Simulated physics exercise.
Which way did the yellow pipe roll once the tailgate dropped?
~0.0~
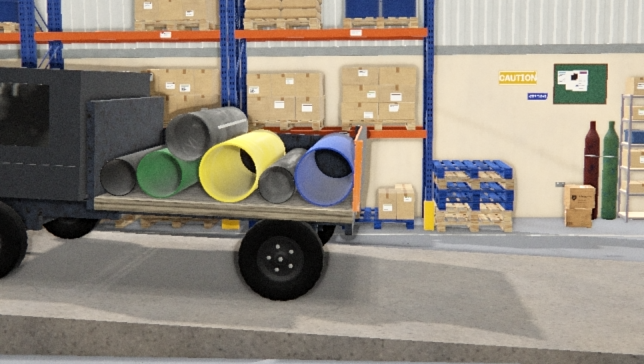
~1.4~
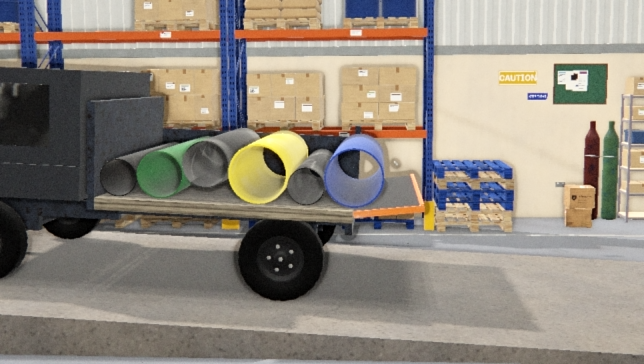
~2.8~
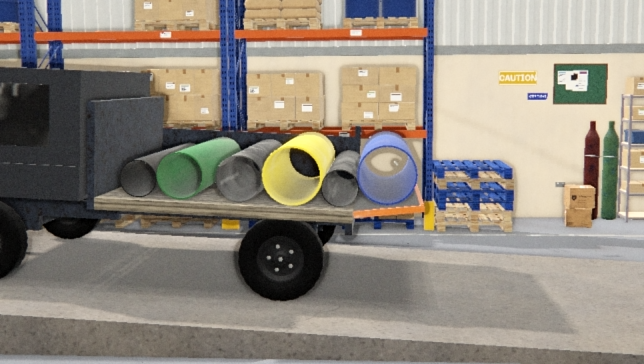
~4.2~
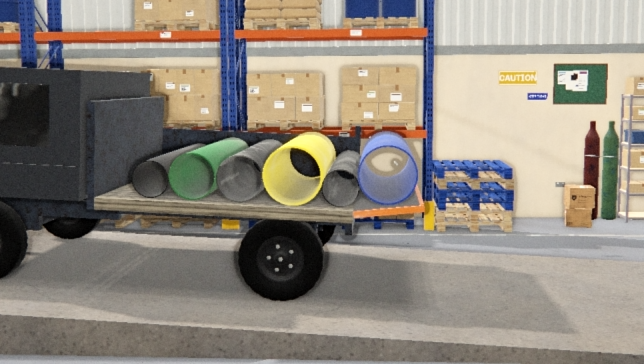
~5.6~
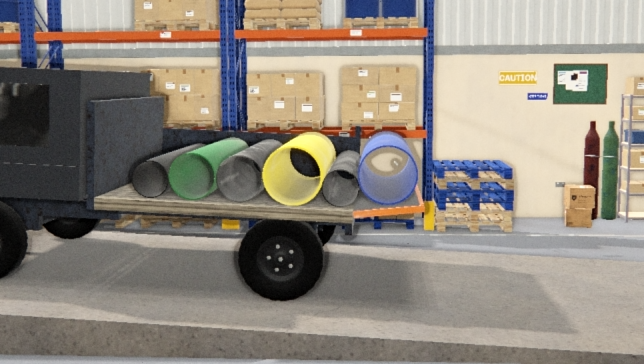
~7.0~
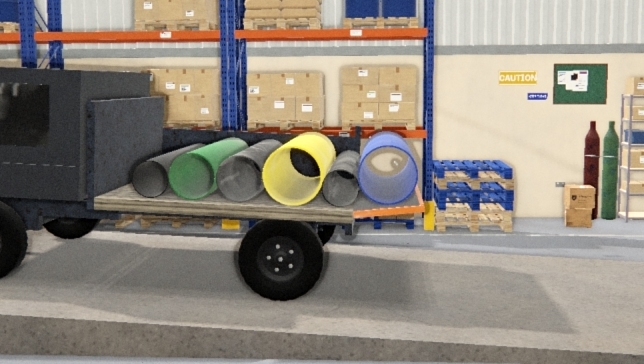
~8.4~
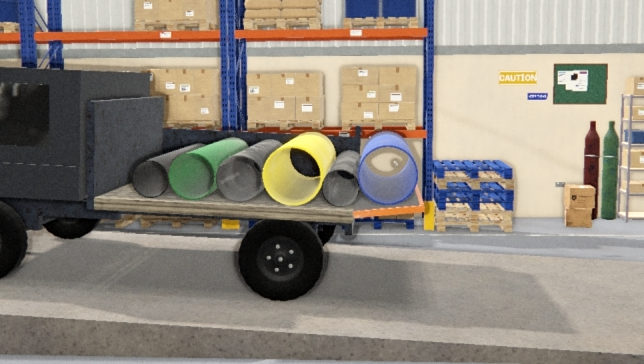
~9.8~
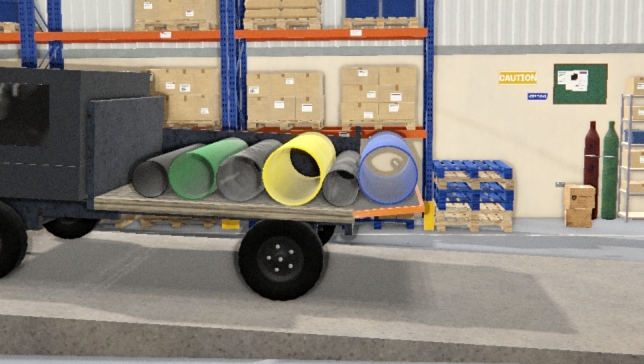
The yellow pipe rolled to the right, toward the open back of the truck, before coming to rest on the bed.
